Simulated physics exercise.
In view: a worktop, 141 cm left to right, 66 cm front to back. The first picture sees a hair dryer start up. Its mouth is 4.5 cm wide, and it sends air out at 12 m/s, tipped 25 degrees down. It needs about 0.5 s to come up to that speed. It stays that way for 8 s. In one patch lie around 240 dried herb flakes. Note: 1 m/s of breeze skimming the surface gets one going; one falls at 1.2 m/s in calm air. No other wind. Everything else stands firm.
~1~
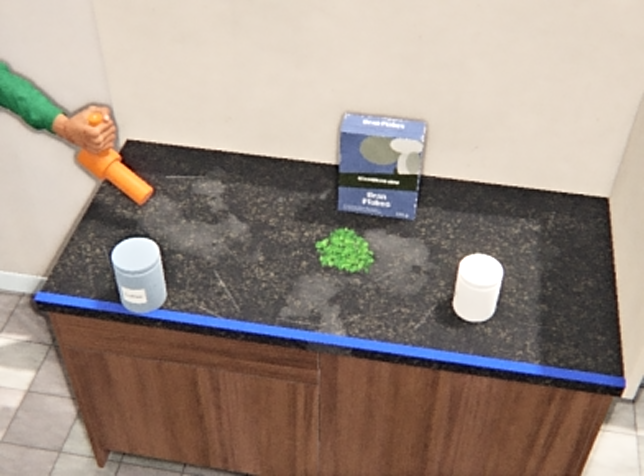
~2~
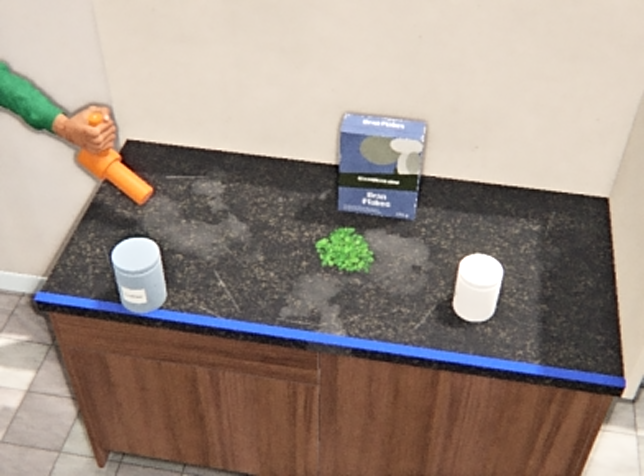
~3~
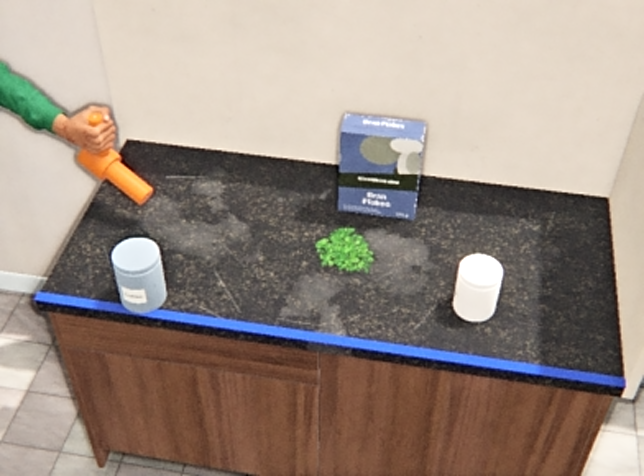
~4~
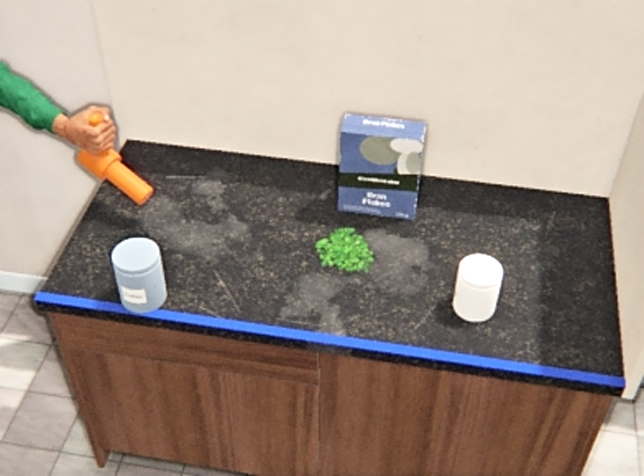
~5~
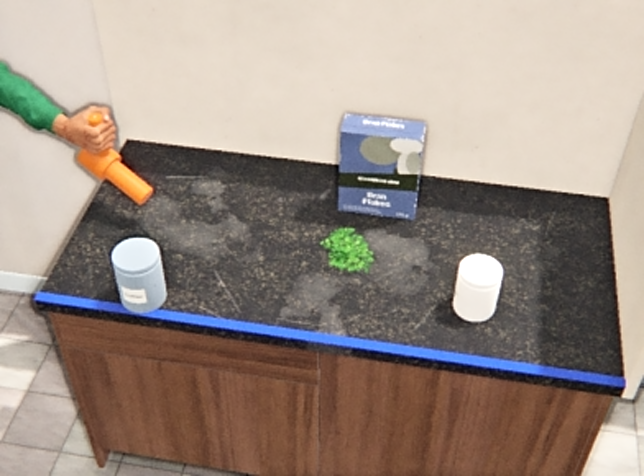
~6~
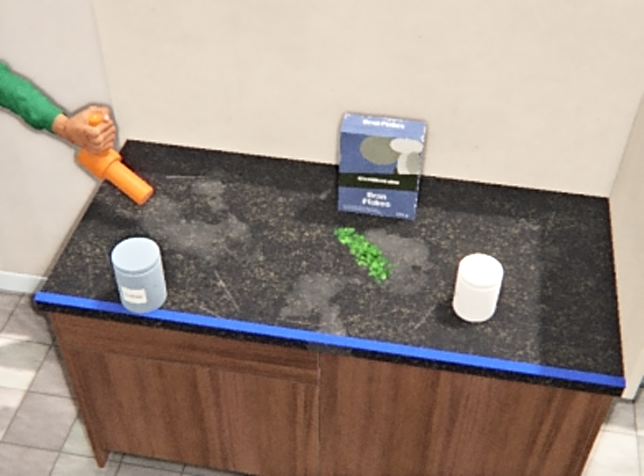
Dried green flakes lie still in a round patch on a dark countertop while a hand holds an orange hair dryer at the left, then they shift slightly rightward and spread into a slanting streak between the two jars.
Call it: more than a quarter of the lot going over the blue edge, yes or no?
Call: No.
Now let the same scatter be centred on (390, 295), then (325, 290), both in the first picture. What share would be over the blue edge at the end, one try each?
70 and 90 in a hundred, respectively.
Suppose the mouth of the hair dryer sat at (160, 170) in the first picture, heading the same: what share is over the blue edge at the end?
Near 50 per cent.
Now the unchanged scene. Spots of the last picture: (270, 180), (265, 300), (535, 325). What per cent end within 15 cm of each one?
Estimates in listed order: 0 %; 0 %; 15 %.
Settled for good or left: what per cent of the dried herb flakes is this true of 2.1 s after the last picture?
The share is about 40 %.
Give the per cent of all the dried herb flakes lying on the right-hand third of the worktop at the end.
It comes out near 100 in a hundred.
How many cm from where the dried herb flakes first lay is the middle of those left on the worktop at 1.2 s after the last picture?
About 65 cm.
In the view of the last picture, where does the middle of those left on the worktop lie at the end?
I'd put it close to (611, 290) in the last view.
Then, 1.2 s after the last picture, 71 % are on the move or not yet settled, 2 % are over the blue edge; the middle of those still in play is near (610, 288).
Then, 2.1 s after the last picture, 62 % are on the move or not yet settled, 2 % are over the blue edge; the middle of those still in play is near (611, 286).
Then, 4.0 s after the last picture, 53 % are on the move or not yet settled, 2 % are over the blue edge; the middle of those still in play is near (617, 291).
Then, 7.6 s after the last picture, at the end, 2 % are over the blue edge; the middle of those still in play is near (611, 290).
